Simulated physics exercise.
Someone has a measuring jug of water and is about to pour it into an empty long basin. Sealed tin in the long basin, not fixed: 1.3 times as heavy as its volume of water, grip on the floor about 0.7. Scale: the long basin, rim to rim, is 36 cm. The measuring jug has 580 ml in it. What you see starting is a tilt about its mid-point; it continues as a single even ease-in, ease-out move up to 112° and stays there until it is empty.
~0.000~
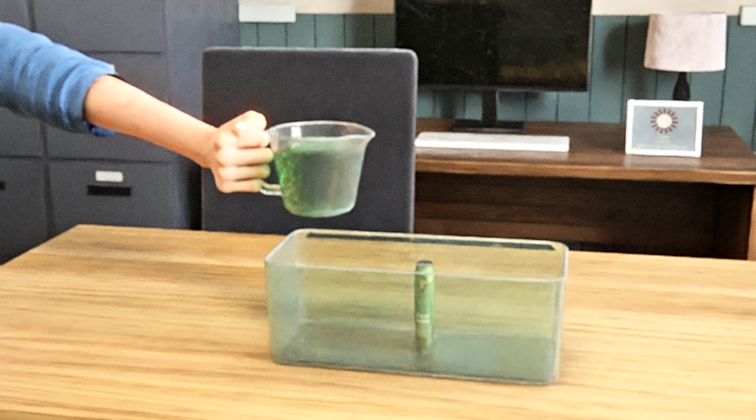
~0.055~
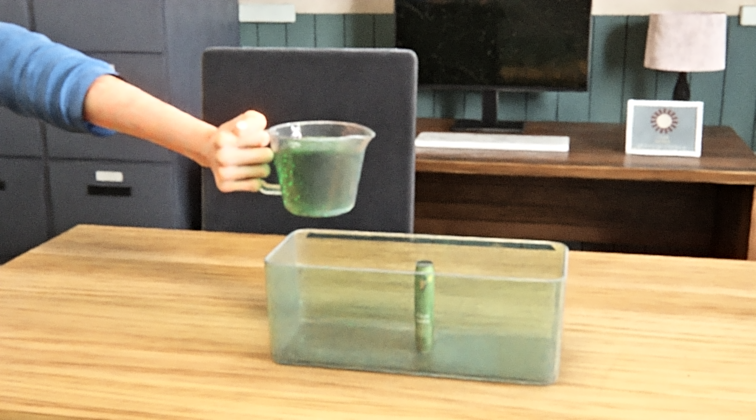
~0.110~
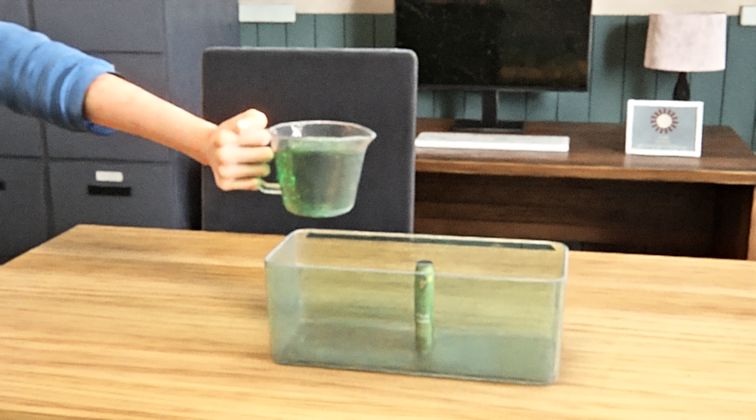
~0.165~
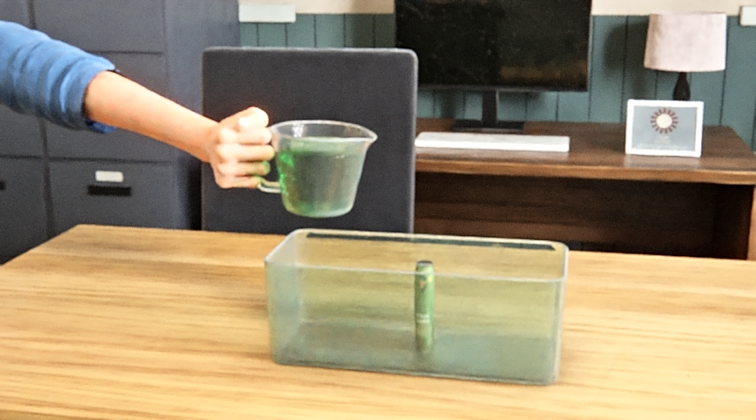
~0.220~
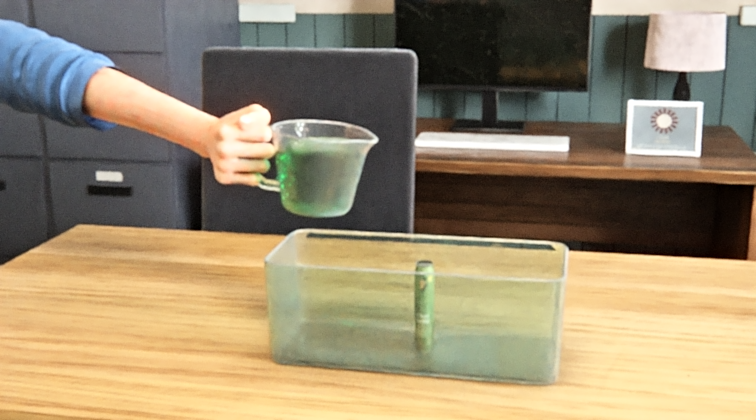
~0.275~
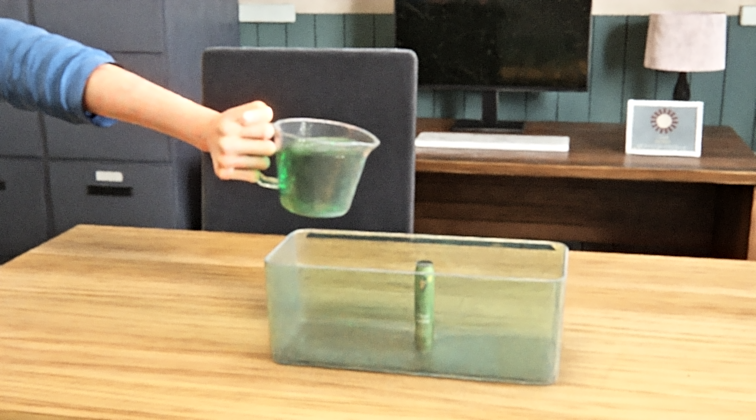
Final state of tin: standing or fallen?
Fallen.
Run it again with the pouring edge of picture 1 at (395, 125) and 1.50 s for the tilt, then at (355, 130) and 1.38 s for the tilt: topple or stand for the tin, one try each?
Run one: It tumbles. Run two: It tumbles.
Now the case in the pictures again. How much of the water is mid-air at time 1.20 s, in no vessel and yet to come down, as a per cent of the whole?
Roughly 6 per cent.
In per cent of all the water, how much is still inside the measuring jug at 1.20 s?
Close to 10 percent of the total.
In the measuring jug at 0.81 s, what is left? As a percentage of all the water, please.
About 72 percent.
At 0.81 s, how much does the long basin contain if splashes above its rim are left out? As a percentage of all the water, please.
12 %, give or take.
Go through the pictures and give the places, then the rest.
In the first picture, it leans 0°; its right rim is at (374, 134); the water meets the walls at (278, 143) and (363, 146); the long basin's rim runs from (280, 247) to (566, 263); the tin's top is at (425, 267).
In the second picture, it leans 0°; its right rim is at (374, 134); the water meets the walls at (278, 143) and (363, 146).
In the third picture, it leans 1°; its right rim is at (375, 135); the water meets the walls at (278, 143) and (363, 147).
In the fourth picture, it leans 3°; its right rim is at (376, 137); the water meets the walls at (280, 143) and (364, 147).
In the fifth picture, it leans 5°; its right rim is at (377, 140); the water meets the walls at (280, 143) and (366, 147).
In the sixth picture, it leans 8°; its right rim is at (378, 143); the water meets the walls at (281, 144) and (368, 148).
Then, 0.81 s in, the tilt is 59° and 72 per cent is still to pour; the tin stands where it began.
Then, 1.20 s in, the tilt is 98° and 11 per cent is still to pour; the tin leans 18°.
Then, 1.61 s in, the tilt is 112° and 0 per cent is still to pour; the tin lies on its side.
Then, 2.06 s in, the tilt is 112° and 0 per cent is still to pour; the tin lies on its side.
Finally, the tin lies on its side.
